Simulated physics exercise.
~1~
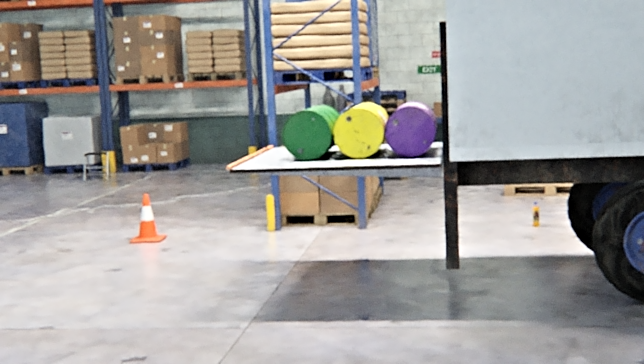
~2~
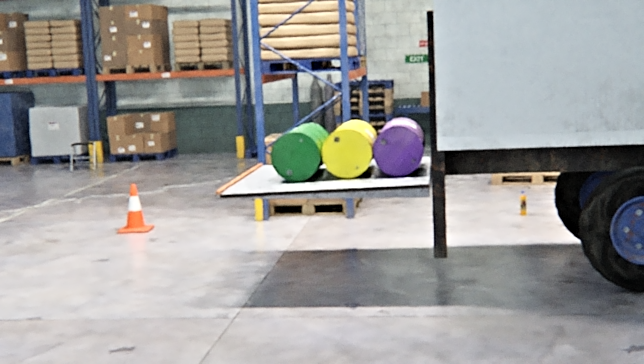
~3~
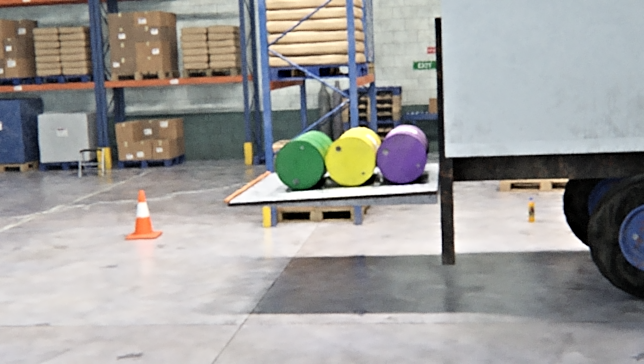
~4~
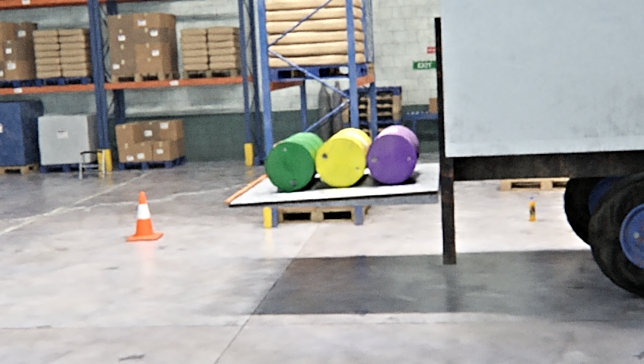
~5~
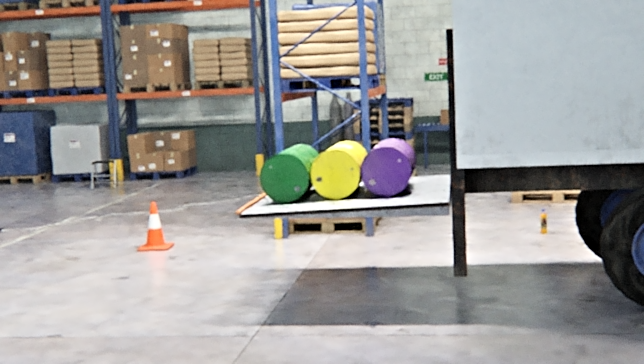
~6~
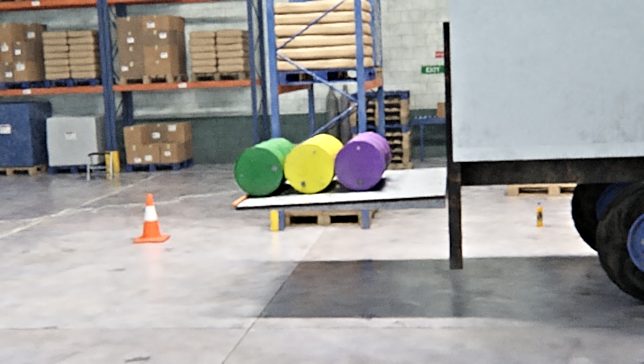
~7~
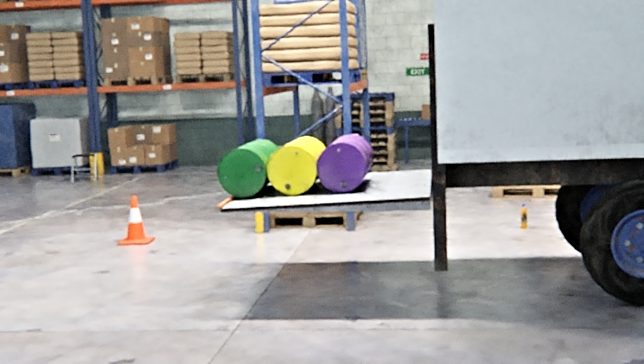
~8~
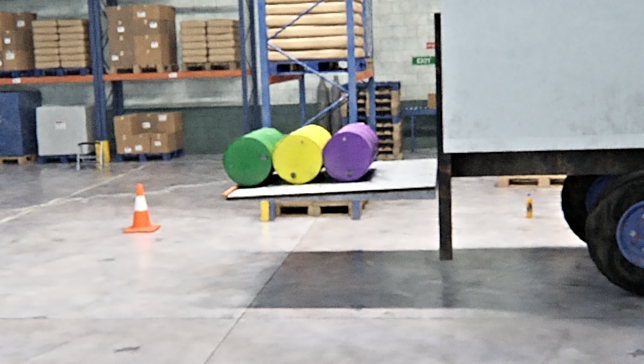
The clip opens on a warehouse floor, where a green, a yellow and a purple drum lie side by side on the raised lift plate behind a lorry, with an orange cone standing to the left. The plate sinks a little, carrying the drums down, while the view sways gently. It then tips so that its outer edge slopes down to the left. The three drums roll slowly left together, green leading and purple last. They come to rest close together near the outer edge, and all three remain on the tilted plate.
